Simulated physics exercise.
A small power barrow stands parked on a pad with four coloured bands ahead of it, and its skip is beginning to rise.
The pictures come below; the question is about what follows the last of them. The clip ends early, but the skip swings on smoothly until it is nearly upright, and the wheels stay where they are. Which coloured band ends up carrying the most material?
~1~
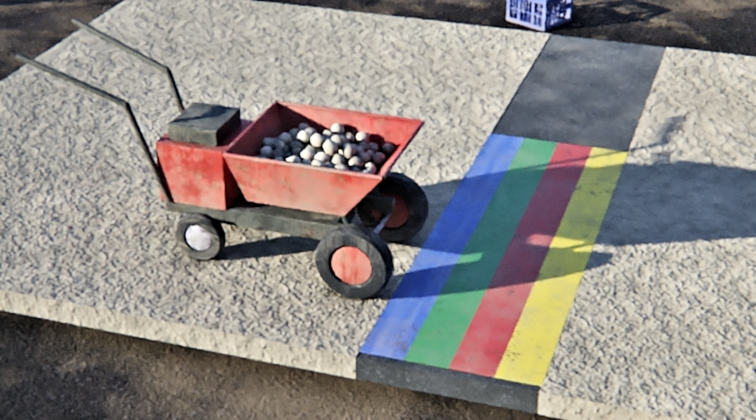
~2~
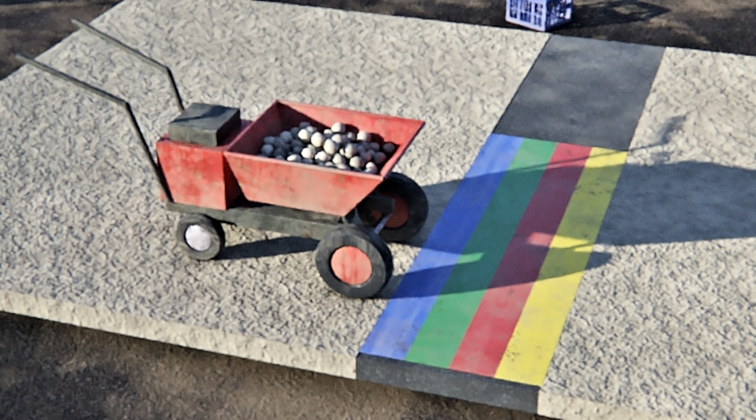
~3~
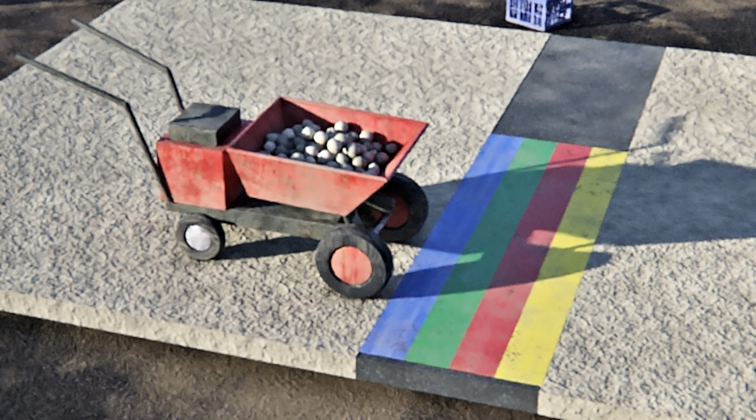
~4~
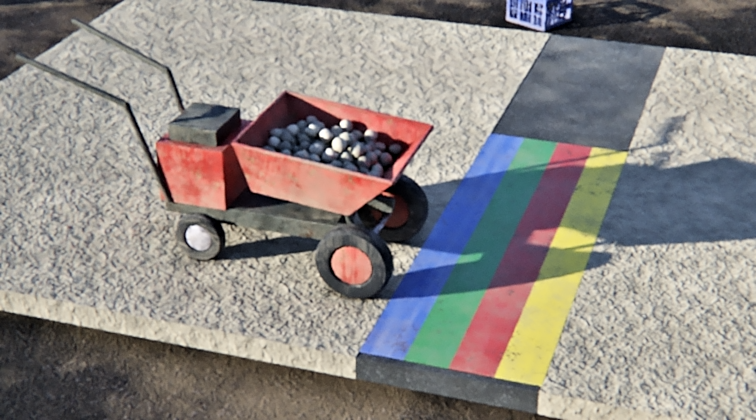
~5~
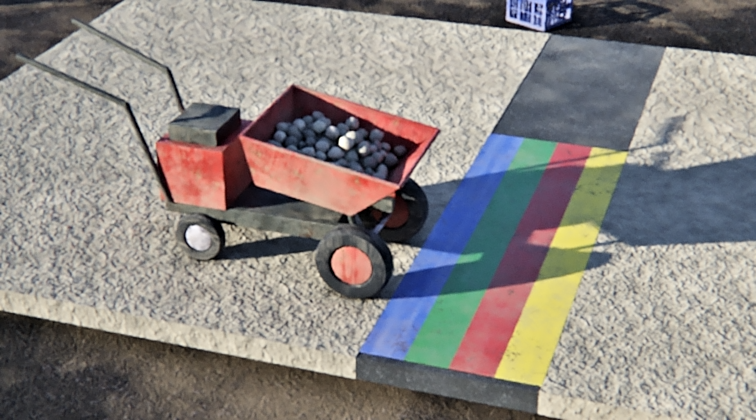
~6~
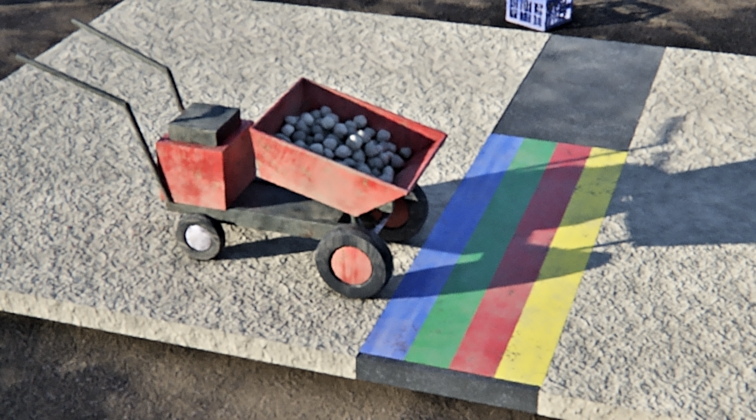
The red band.
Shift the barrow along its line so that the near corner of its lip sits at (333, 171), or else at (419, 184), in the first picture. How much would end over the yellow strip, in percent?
That comes to some 10 in a hundred for the first try and some 40 in a hundred for the second.
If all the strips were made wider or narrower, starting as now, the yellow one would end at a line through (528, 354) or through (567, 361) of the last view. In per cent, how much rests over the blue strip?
The first one comes out at 0 percent, while the second comes out at 0 percent.
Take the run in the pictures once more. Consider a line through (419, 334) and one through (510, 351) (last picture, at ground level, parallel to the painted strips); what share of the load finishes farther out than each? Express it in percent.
I'd say about 90 and about 30 in a hundred.
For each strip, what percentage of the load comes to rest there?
Blue strip = 0 %; green strip = 15 %; red strip = 40 %; yellow strip = 25 %.
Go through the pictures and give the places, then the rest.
In the first frame, lip of the skip at (382, 178), level; top of the load at (317, 141), river pebbles; blue strip at (398, 327); green strip at (441, 335); red strip at (485, 342); yellow strip at (530, 351).
In the second frame, lip of the skip at (383, 179), level; top of the load at (318, 140).
In the third frame, lip of the skip at (387, 181), tipped barely; top of the load at (314, 151).
In the fourth frame, lip of the skip at (392, 183), tipped a little; top of the load at (318, 148).
In the fifth frame, lip of the skip at (399, 187), tipped a little; top of the load at (309, 136).
In the sixth frame, lip of the skip at (407, 193), tipped clearly; top of the load at (317, 132); blue strip at (398, 327); green strip at (441, 335); red strip at (485, 342); yellow strip at (530, 351).
Soon, skip tipped steeply; all in the skip.
A while on, skip tipped right over; about two thirds in the skip; a small part over the green strip; about a quarter over the red strip; a stray few over the yellow strip; a stray few falling.
Towards the end, skip tipped right over; a small part in the skip; a stray few over the blue strip; about a quarter over the green strip; about a third over the red strip; about a quarter over the yellow strip; a small part off the paint.
Finally, skip tipped right over; a small part in the skip; a stray few over the blue strip; about a quarter over the green strip; about a third over the red strip; about a quarter over the yellow strip; a small part off the paint.
